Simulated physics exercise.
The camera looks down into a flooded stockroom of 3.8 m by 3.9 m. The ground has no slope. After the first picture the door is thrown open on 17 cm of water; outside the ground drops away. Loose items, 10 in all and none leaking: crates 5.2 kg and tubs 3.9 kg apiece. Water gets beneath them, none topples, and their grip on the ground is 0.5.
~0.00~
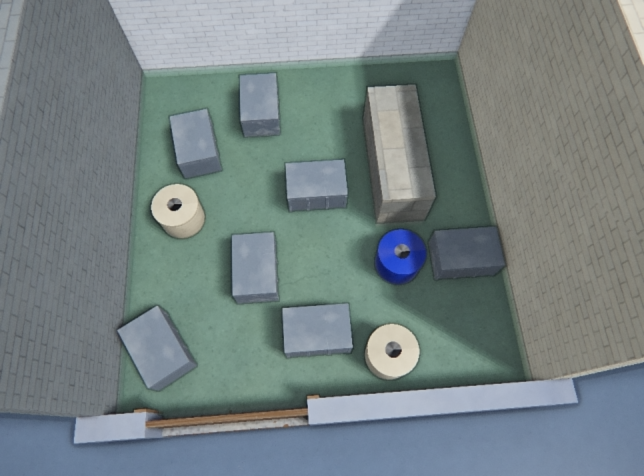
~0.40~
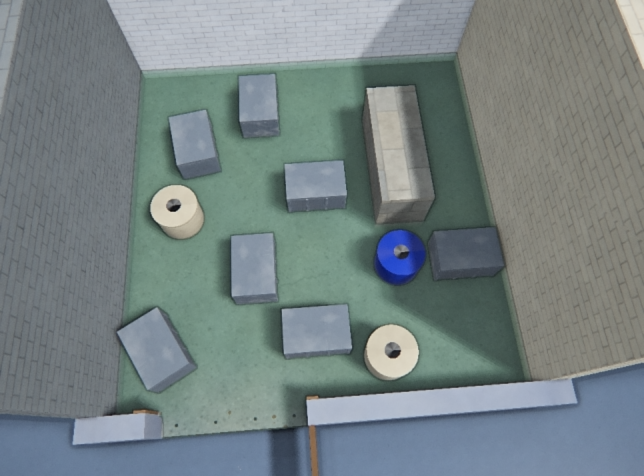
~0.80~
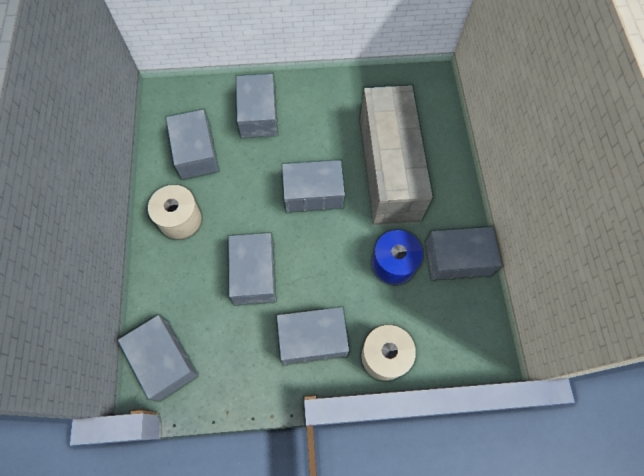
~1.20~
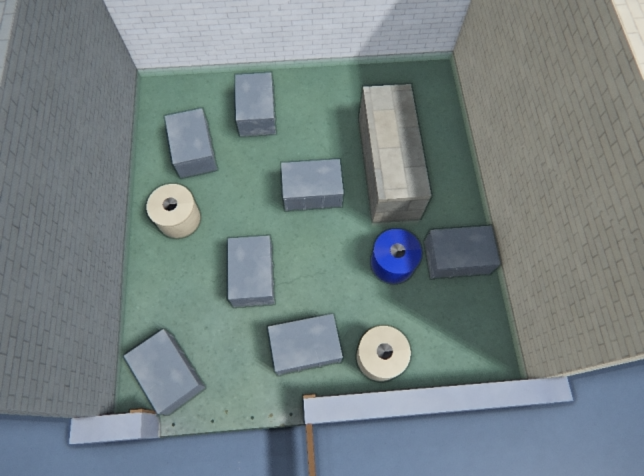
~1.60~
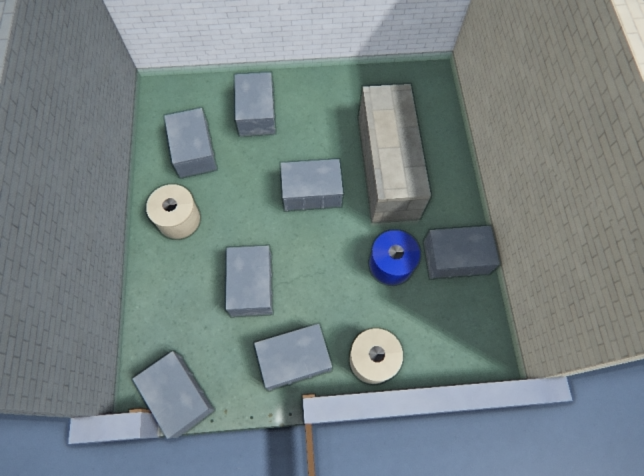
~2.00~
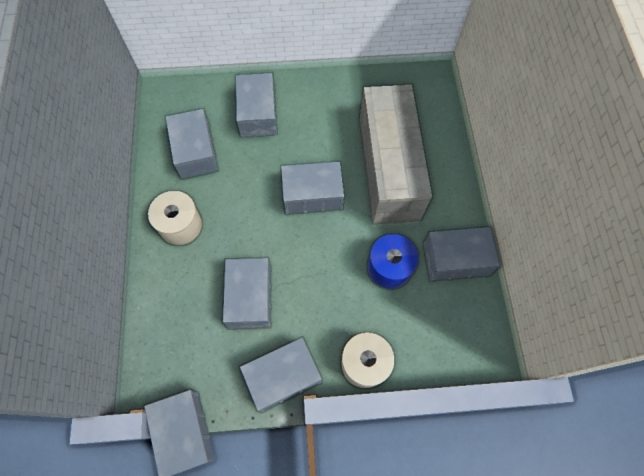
A long pale block stayed put in a walled room while the door at the front swung open, then a grey crate slid out through the gap and another crate and cream tub drifted left.
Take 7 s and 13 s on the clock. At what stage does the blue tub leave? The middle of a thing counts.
It leaves between the two times.
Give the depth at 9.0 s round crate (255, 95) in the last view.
About 11 cm.
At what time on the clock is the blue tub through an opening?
At about 10.0 s.
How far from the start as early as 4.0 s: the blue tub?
Roughly 40 cm by then.
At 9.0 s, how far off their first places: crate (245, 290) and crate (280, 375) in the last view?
In that order: Washed out, gone out.
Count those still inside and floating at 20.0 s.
1 of them.
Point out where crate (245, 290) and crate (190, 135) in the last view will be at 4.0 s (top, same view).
Around (213, 379) and (183, 170).
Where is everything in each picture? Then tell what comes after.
In the first picture, the blue tub at (402, 252) floats; 17 cm deep round most things; 0 of 10 have shifted.
In the second picture, the blue tub at (401, 252) floats; about 2370 L in view; 0 of 10 have shifted.
In the third picture, the blue tub at (399, 252) floats; about 2340 L in view; 1 of 10 have shifted.
In the fourth picture, the blue tub at (398, 251), afloat; 17 cm deep round most things; 2 of 10 have shifted.
In the fifth picture, the blue tub at (396, 252), afloat; 16 cm deep round most things; 4 of 10 have shifted.
In the sixth picture, the blue tub at (394, 257), afloat, 6 cm from its start; 15 cm deep round most things; 6 of 10 have shifted.
After 4.0 s the blue tub is near (368, 278), 0.4 m from its start, afloat; 2 of 10 are out; 8 afloat.
After 9.0 s the blue tub is near (275, 366), 1.5 m from its start, afloat; 5 of 10 are out; 5 afloat.
After 16.0 s the blue tub has gone out (at 9.9 s); 8 of 10 are out; 2 afloat.
After 20.0 s the blue tub has gone out (at 9.9 s); 9 of 10 are out; 1 afloat.
